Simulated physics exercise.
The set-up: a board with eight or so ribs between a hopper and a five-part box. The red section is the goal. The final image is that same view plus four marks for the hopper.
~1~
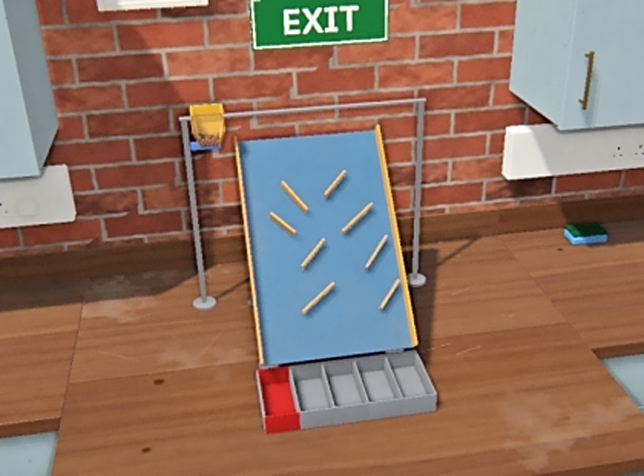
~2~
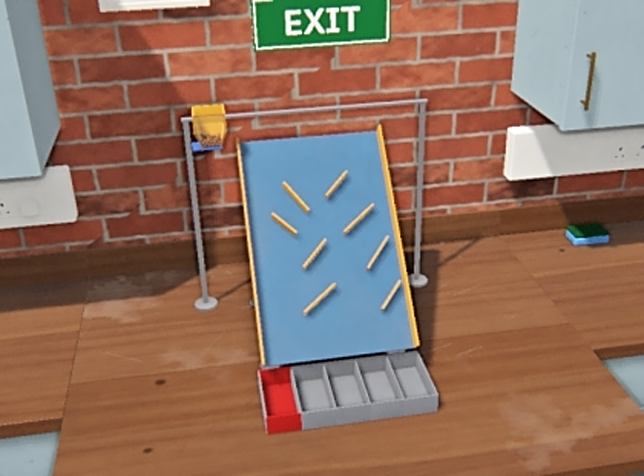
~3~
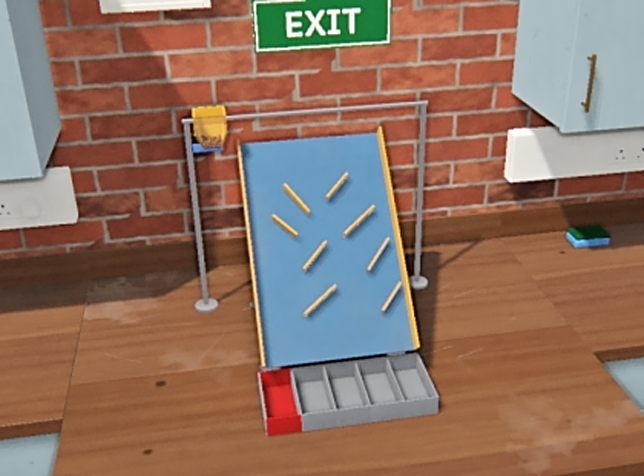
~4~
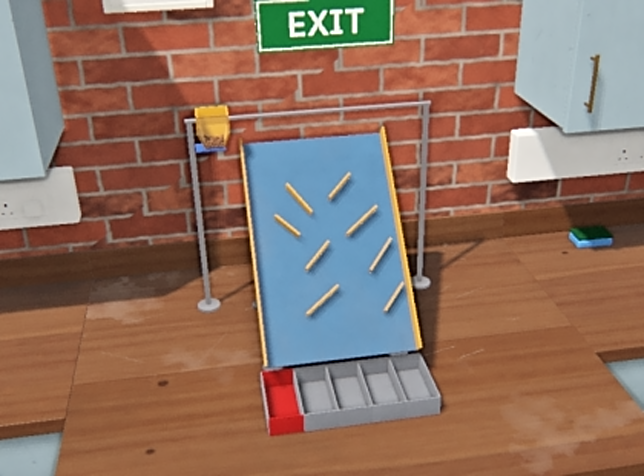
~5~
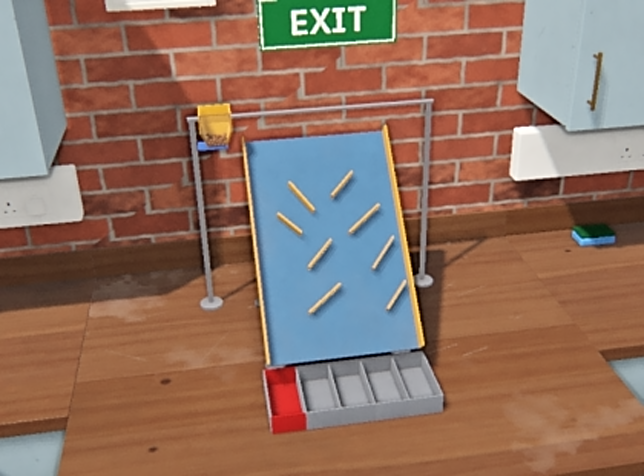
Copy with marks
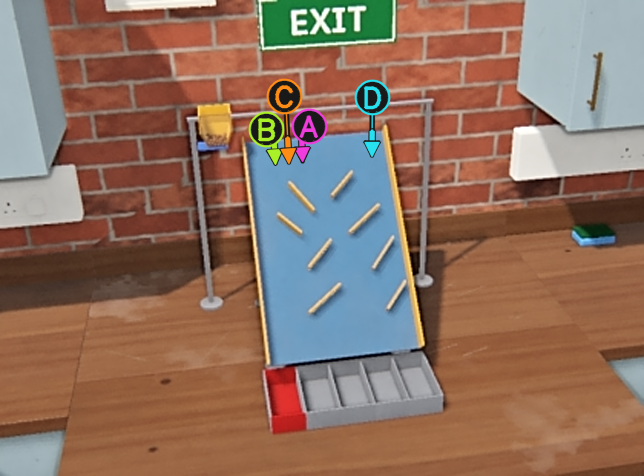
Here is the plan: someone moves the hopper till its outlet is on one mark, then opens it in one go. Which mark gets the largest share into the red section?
Take B.
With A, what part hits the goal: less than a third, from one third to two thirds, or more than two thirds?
It is less than a third.
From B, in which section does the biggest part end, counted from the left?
It is the first one.
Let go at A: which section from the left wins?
The fourth from the left.
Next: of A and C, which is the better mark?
The answer is C.
On the marked copy, mark A meets the board at (302, 156); mark B meets the board at (275, 159); mark C meets the board at (288, 158); mark D meets the board at (372, 151).
Choosing A, about a quarter in the red section, about two thirds in other sections, a small part outside the box.
Choosing B, about two thirds in the red section, about a quarter in other sections, a small part outside the box.
Choosing C, about a third in the red section, about half in other sections, a small part outside the box.
Choosing D, about a third in the red section, about two thirds in other sections, a stray few outside the box.
